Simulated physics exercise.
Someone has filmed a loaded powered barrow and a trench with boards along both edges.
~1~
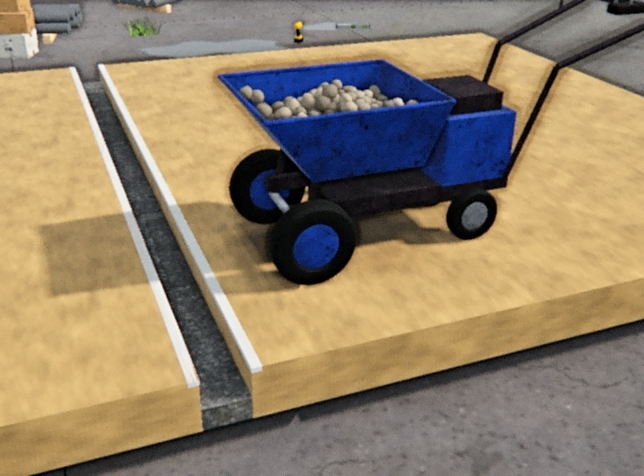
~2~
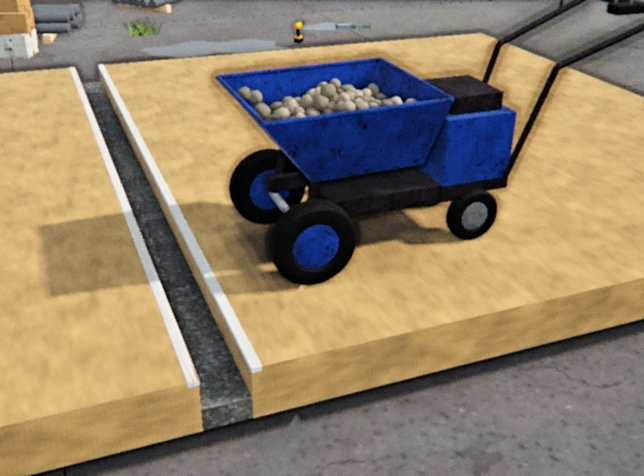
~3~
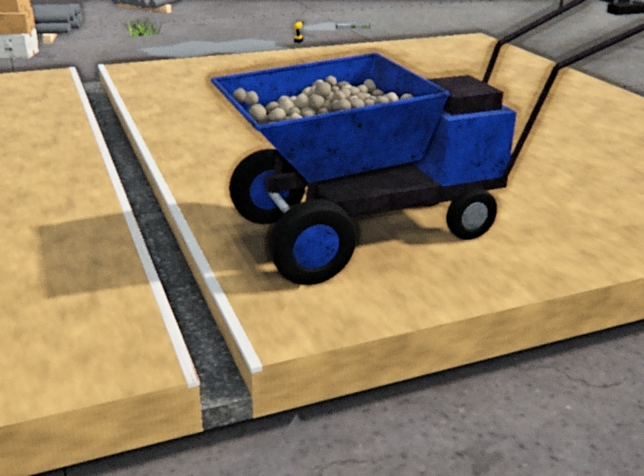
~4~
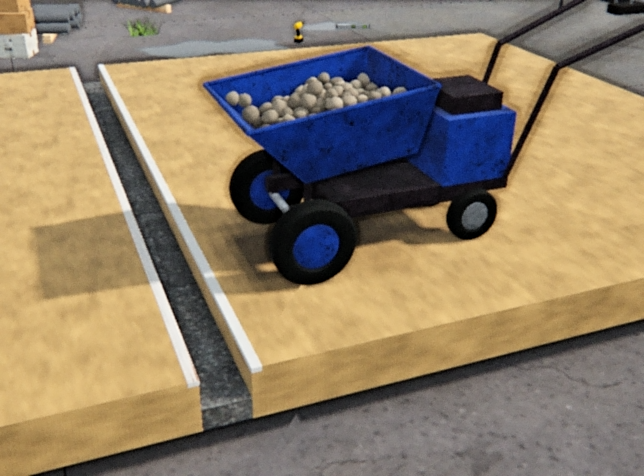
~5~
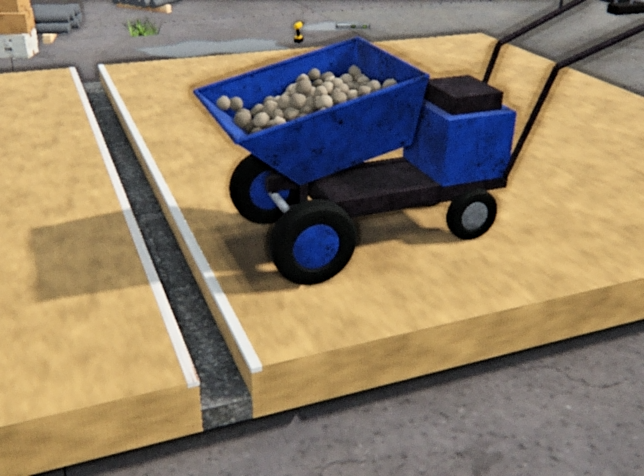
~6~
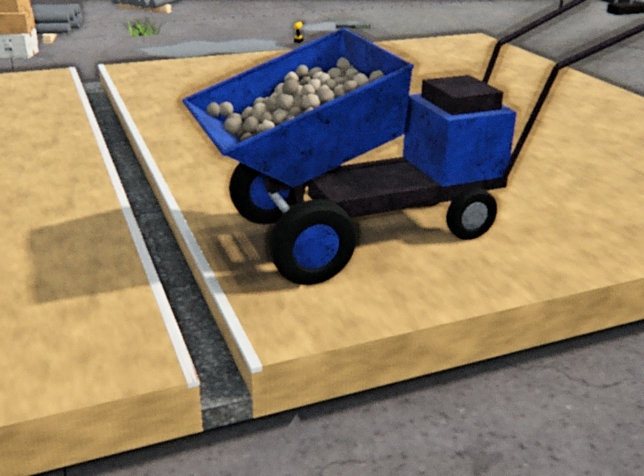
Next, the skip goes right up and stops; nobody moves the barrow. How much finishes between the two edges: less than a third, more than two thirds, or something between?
Between the edges lies less than a third of the load.
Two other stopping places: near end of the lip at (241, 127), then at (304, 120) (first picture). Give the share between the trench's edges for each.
First some 0, then 50 per cent.
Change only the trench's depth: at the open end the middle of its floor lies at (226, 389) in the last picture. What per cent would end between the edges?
Near 0 %.
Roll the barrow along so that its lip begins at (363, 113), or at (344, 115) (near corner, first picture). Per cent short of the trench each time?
First some 20, then 10 per cent.
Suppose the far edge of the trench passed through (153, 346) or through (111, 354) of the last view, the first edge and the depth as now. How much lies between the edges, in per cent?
About 30 and 80 per cent.
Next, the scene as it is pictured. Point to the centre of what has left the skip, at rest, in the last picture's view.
Roughly at (95, 279).
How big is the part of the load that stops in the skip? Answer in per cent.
Some 35 per cent.
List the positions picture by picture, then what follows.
The first frame shows lip of the skip at (266, 124), level; top of the load at (333, 111), river pebbles; first edge of the trench at (237, 328); far edge at (177, 340), the trench under half as wide as the skip, and about half as deep as wide.
The second frame shows lip of the skip at (264, 125), level; top of the load at (331, 110).
The third frame shows lip of the skip at (258, 128), tipped barely; top of the load at (340, 106).
The fourth frame shows lip of the skip at (249, 134), tipped a little; top of the load at (346, 99).
The fifth frame shows lip of the skip at (237, 142), tipped a little; top of the load at (341, 91).
The sixth frame shows lip of the skip at (224, 153), tipped clearly; top of the load at (346, 86); first edge of the trench at (237, 328); far edge at (177, 340).
Soon, skip tipped steeply; all in the skip.
A while on, skip tipped right over; about two thirds in the skip; a stray few in or heaped over the trench; about a third beyond it.
Towards the end, skip tipped right over; about a third in the skip; a stray few in or heaped over the trench; about two thirds beyond it.
Finally, skip tipped right over; about a third in the skip; a stray few in or heaped over the trench; about two thirds beyond it.
